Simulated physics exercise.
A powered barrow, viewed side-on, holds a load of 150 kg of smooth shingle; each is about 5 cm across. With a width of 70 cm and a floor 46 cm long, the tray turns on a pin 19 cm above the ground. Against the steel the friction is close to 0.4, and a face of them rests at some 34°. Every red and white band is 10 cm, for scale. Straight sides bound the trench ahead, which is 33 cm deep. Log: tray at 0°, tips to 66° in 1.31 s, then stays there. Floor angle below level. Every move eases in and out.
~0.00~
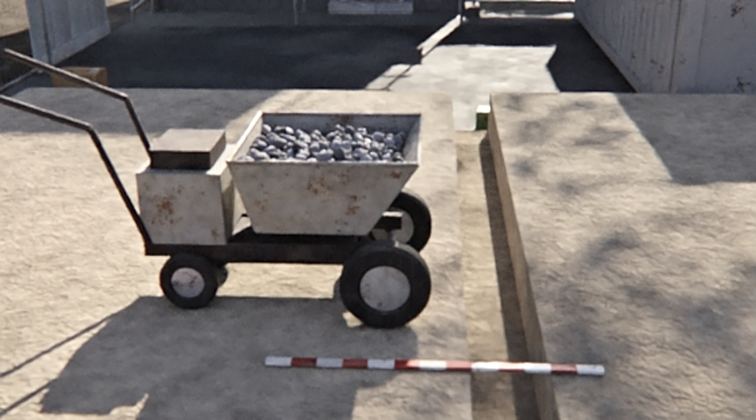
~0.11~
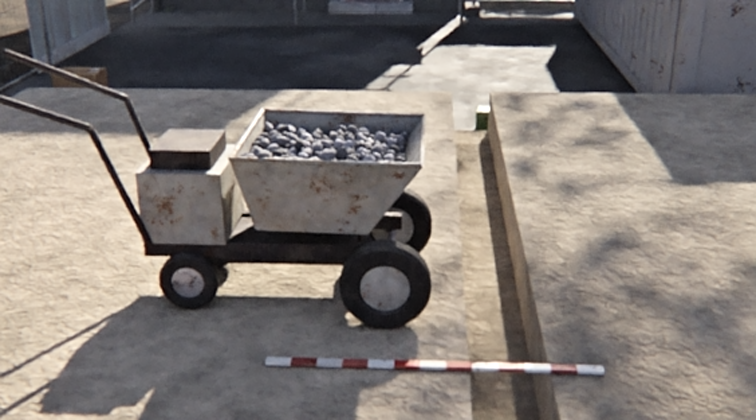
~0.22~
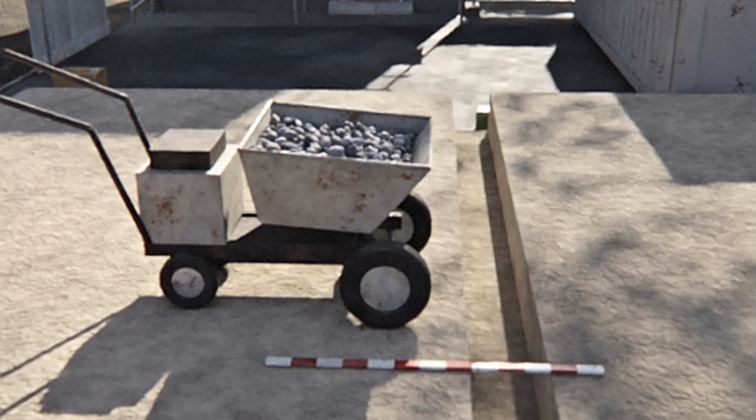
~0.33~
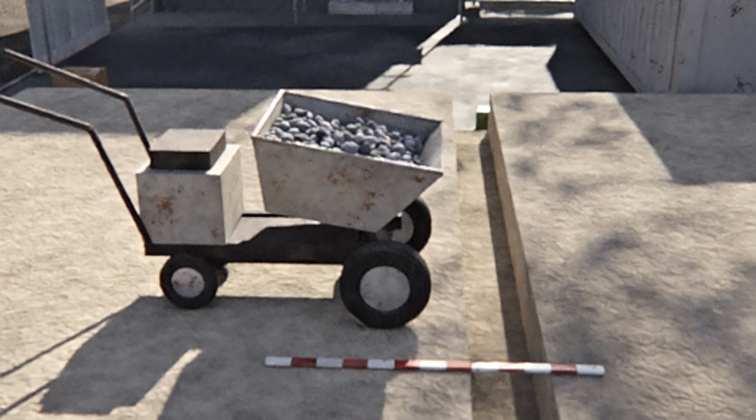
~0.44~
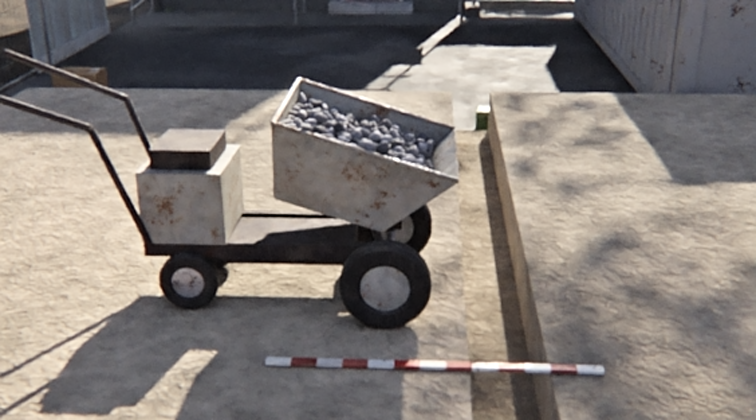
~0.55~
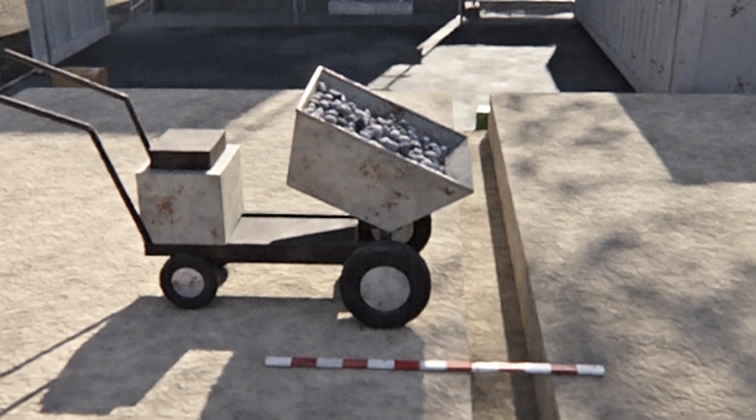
The rusty tray of grey stones on a barrow tilts steadily down toward the right.
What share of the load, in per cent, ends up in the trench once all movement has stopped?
About 40 per cent.
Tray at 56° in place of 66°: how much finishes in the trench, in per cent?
The trench would hold about 25% of it.
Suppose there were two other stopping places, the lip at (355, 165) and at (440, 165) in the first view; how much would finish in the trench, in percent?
About 90 per cent first, then about 20 per cent.
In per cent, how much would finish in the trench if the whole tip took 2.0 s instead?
45 %.
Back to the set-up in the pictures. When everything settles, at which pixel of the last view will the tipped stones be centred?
Around (555, 291).
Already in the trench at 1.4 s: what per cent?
By that point it's something like 5 in a hundred.
After 1.0 s the floor is at 56°; 100 % in the tray; the foremost stones are at (514, 219).
After 1.4 s the floor is at 66°; 66 % in the tray, 3 % in the trench, 31 % past the trench; the foremost stones are at (631, 302).
After 1.8 s the floor is at 66°; 40 % in the tray, 7 % in the trench, 53 % past the trench; the foremost stones are at (729, 280).
After 3.7 s the floor is at 66°; 4 % in the tray, 40 % in the trench, 55 % past the trench; the foremost stones are past the picture's edge.
